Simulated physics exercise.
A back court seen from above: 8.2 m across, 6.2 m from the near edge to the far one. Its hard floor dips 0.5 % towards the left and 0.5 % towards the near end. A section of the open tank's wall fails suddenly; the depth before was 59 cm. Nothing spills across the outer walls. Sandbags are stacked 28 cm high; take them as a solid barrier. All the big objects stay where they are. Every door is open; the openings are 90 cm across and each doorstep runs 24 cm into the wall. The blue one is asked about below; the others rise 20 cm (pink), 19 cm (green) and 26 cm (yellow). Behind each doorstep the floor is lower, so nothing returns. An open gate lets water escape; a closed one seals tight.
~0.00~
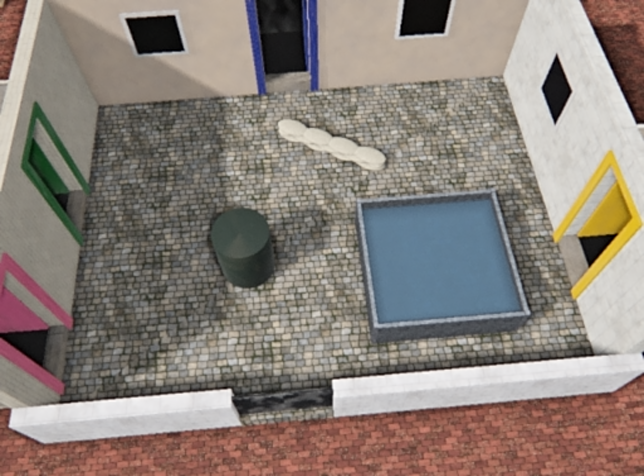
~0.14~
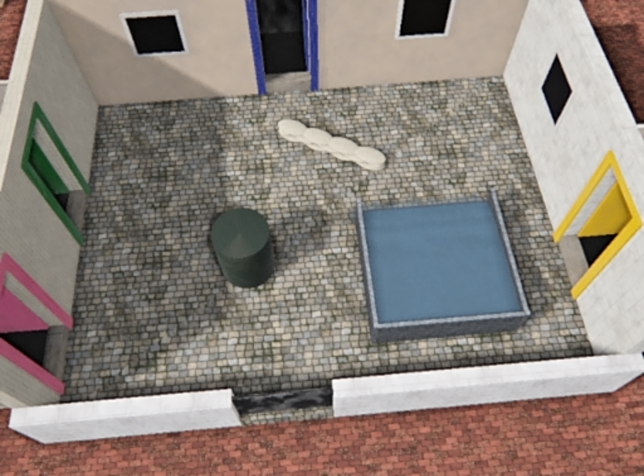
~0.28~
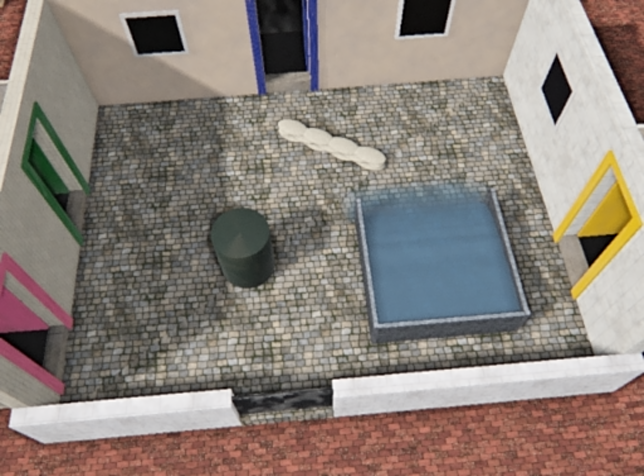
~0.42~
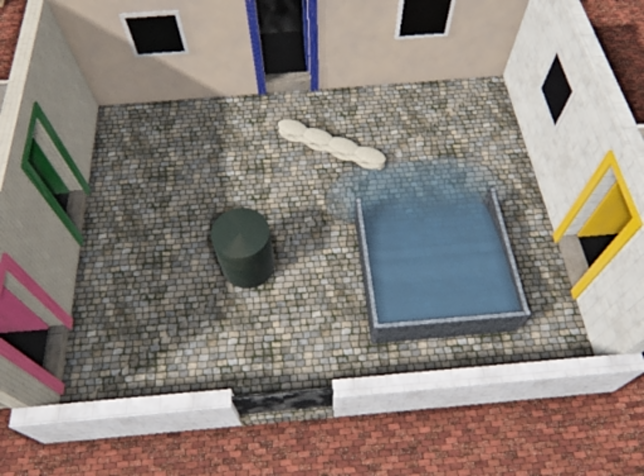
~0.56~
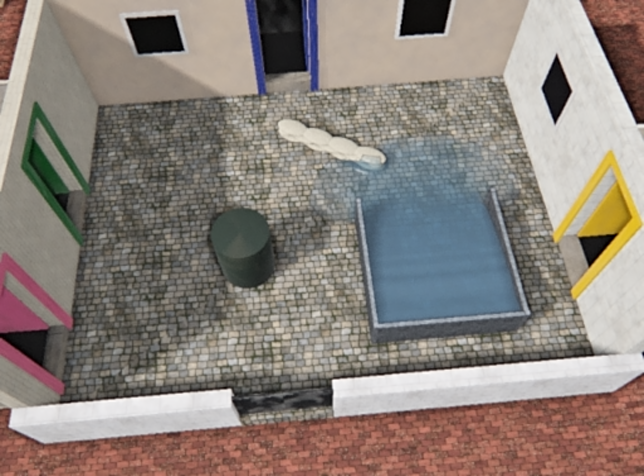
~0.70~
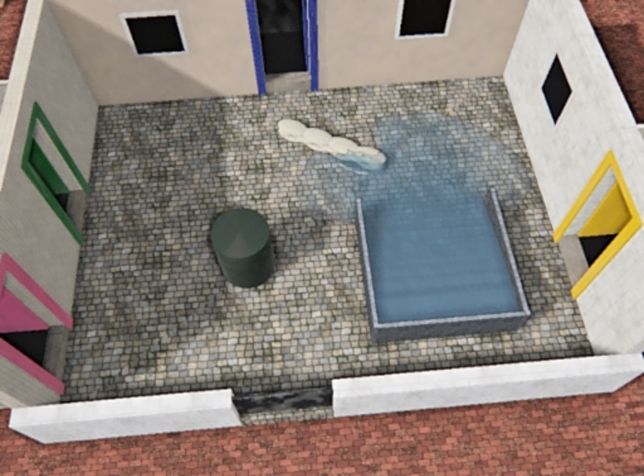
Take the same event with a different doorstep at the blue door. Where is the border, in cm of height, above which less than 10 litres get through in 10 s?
Some 10.5 cm above the ground.
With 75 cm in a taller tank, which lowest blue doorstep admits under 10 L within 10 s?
Some 14.5 cm.
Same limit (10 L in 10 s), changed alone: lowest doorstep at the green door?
About 8.5 cm at green.
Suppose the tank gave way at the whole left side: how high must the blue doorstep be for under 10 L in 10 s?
Some 9.0 cm.
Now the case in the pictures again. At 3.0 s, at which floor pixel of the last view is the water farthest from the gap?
At about (98, 115).
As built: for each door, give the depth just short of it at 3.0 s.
Depths in cm: Pink 0, green 0, blue 7, yellow 0.
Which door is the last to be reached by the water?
The pink one.
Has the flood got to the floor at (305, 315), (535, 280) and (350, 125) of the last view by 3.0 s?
In turn: Still dry, not reached, flooded.
After 1.4 s water covers 25 % of the floor, deepest (39 cm) near (412, 84); it has not reached the blue door.
After 3.0 s water covers 50 % of the floor, deepest (34 cm) near (440, 89); 7 cm at the blue door, 0 litres in over its 27 cm doorstep.
After 10.0 s water covers 90 % of the floor, deepest (16 cm) near (216, 406); 5 cm at the blue door, 0 litres in over its 27 cm doorstep.
At the blue door as built, the water arrived by 2.0 s and peaked near 16 cm at 5.8 s.
With a doorstep of 9.5 cm, 14 litres would have come in within the 10 s; with 13 cm, 4 litres. So under 10 litres takes about 10.5 cm.
